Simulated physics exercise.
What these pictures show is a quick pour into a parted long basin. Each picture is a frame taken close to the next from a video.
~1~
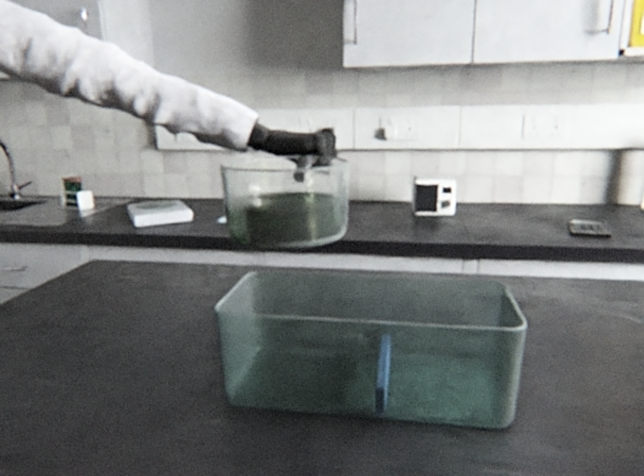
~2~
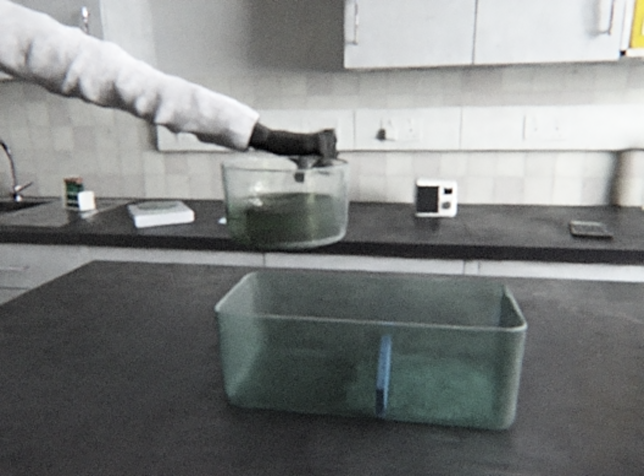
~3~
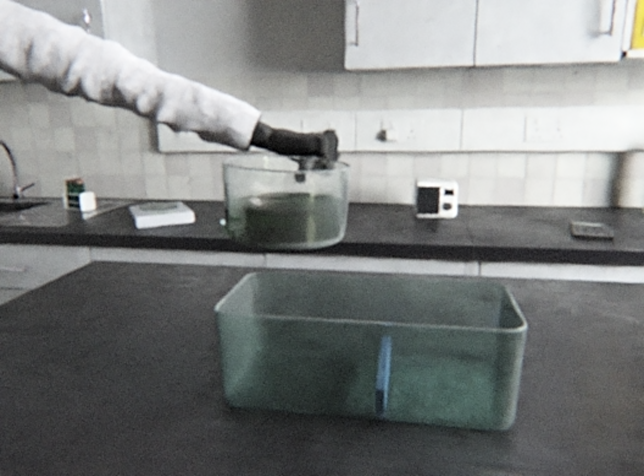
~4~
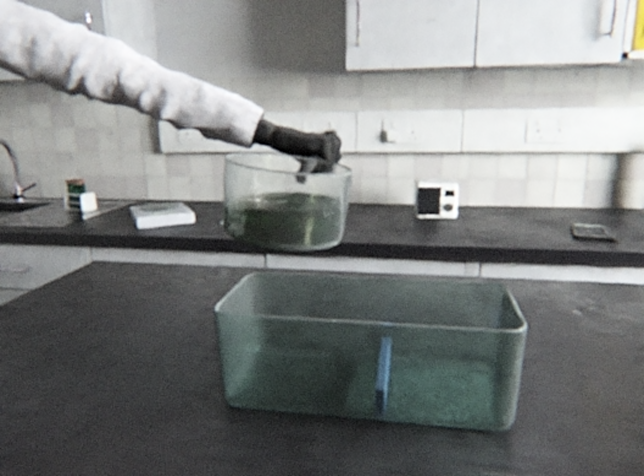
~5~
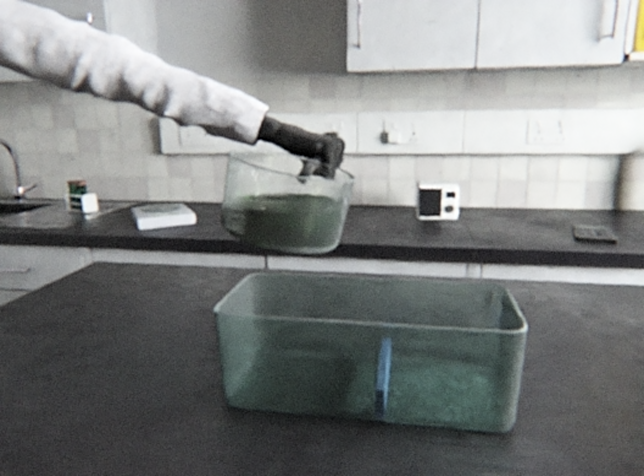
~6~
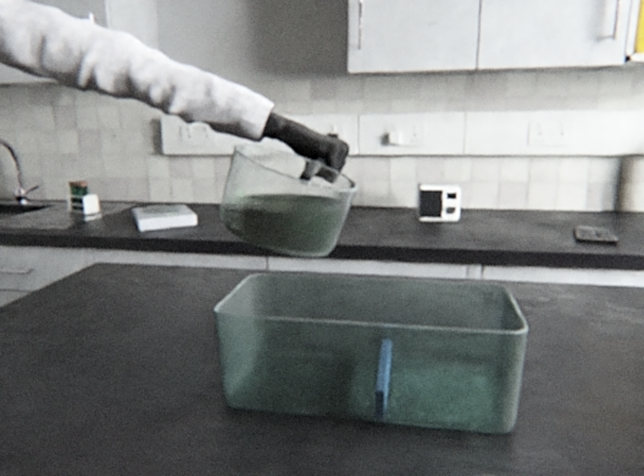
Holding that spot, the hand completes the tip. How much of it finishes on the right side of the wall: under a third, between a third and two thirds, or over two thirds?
Between a third and two thirds.
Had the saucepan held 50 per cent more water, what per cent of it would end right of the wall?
Roughly 60 in a hundred.
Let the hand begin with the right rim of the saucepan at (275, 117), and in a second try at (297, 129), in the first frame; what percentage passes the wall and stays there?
The first gives 10 %, the second 5 %.
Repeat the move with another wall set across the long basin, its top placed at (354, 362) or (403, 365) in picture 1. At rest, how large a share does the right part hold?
85 per cent, then 20 per cent, roughly.
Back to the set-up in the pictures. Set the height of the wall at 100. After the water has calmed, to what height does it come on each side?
30 per cent for the left part, 40 for the right.
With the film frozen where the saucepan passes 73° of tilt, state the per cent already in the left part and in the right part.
Left 5, right 5.
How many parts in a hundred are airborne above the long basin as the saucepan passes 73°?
Around 25 %.
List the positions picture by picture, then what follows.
The first frame shows tilt 0°; pouring edge (347, 165); surface from (233, 200) to (345, 201); the long basin's rim runs from (233, 291) to (514, 305); the wall's top is at (383, 359).
The second frame shows tilt 1°; pouring edge (348, 166); surface from (233, 200) to (345, 202).
The third frame shows tilt 3°; pouring edge (349, 169); surface from (232, 199) to (345, 202).
The fourth frame shows tilt 7°; pouring edge (351, 174); surface from (232, 200) to (345, 203).
The fifth frame shows tilt 13°; pouring edge (353, 181); surface from (231, 200) to (346, 204).
The sixth frame shows tilt 20°; pouring edge (355, 190); surface from (229, 199) to (347, 205).
A moment on, the saucepan is tipped part way and 70 per cent is still to pour, 3 is left of the wall and 3 right of it.
Next, the saucepan is tipped on its side and 20 per cent is still to pour, 23 is left of the wall and 45 right of it.
Then the saucepan is tipped right over and 2 per cent is still to pour, 47 is left of the wall and 48 right of it.
Later the saucepan is tipped right over and 0 per cent is still to pour, 51 is left of the wall and 49 right of it.
At rest 51 per cent lies left of the wall, 49 right of it and 0 outside.
